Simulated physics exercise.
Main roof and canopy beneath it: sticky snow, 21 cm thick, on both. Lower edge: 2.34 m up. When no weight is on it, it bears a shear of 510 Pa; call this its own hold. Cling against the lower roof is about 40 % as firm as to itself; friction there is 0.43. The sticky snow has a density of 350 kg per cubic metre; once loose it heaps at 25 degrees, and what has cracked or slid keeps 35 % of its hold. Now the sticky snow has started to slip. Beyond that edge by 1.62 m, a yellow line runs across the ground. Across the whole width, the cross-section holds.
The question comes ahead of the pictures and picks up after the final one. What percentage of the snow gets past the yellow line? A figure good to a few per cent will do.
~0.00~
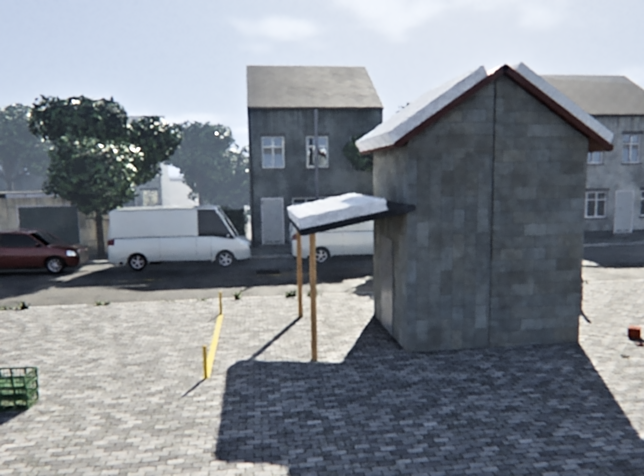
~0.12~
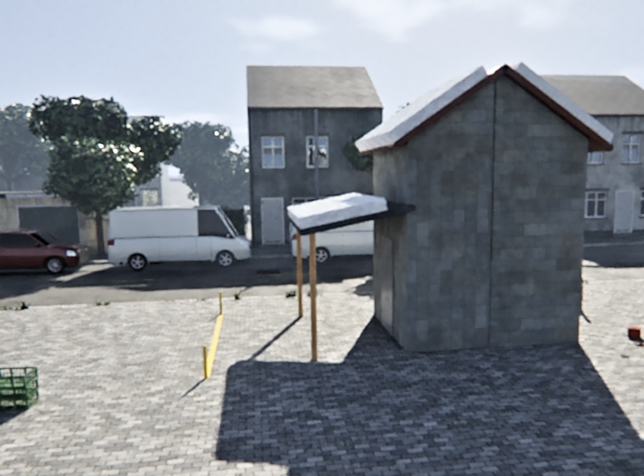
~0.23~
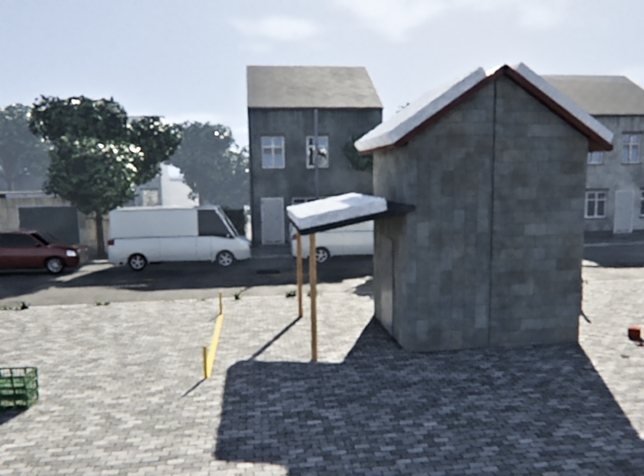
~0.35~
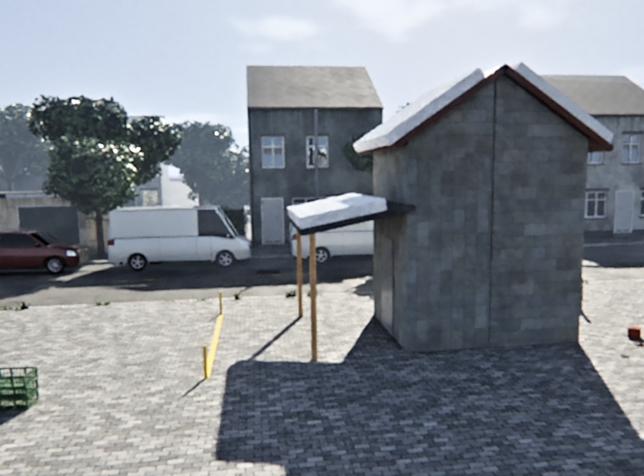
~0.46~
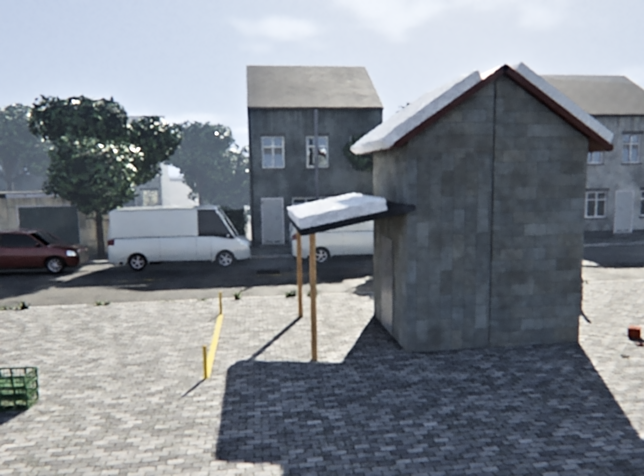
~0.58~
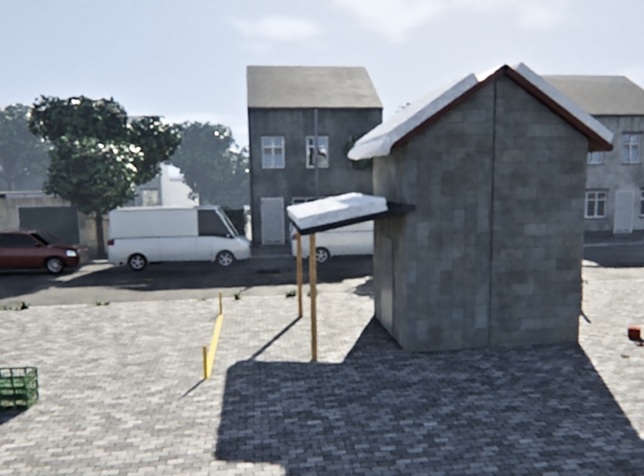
I would put it near 0 percent.
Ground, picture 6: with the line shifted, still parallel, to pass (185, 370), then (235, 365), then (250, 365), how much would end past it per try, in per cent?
First try around 0 per cent, second around 3 per cent, third around 6 per cent.
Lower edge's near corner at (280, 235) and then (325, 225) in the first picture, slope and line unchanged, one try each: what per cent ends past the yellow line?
First 0 per cent, second 4 per cent.
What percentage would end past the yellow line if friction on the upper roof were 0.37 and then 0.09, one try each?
4 %, then 25 %.
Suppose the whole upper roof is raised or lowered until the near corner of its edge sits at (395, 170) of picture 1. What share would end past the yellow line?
0 per cent or so.
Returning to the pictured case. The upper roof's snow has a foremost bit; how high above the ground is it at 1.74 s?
I'd say around 2.6 metres.
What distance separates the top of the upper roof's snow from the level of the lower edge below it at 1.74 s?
1.5 m or thereabouts.
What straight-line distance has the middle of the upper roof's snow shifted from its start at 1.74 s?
It has shifted some 2.0 m.
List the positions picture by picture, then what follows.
Leading edge of the sticky snow at (393, 140), in the first frame.
Leading edge of the sticky snow at (393, 140), its middle shifted 8 mm, in the second frame.
Leading edge of the sticky snow at (392, 141), its middle shifted 3.2 cm, 1 % of it past the upper edge, in one piece, in the third frame.
Leading edge of the sticky snow at (390, 134), its middle shifted 7.2 cm, 4 % of it past the upper edge, in one piece, in the fourth frame.
Leading edge of the sticky snow at (386, 136), its middle shifted 13 cm, 7 % of it past the upper edge, in one piece, in the fifth frame.
Leading edge of the sticky snow at (381, 145), its middle shifted 21 cm, 11 % of it past the upper edge, cracking, in the sixth frame.
After 1.11 s, none is below the lower edge and 0 % is past the line.
After 1.74 s, none is below the lower edge and 0 % is past the line.
After 2.37 s, none is below the lower edge and 0 % is past the line.
After 3.00 s, 22 % is below the lower edge and 0 % is past the line.
After 4.10 s, at the end, 25 % is below the lower edge and 0 % is past the line.
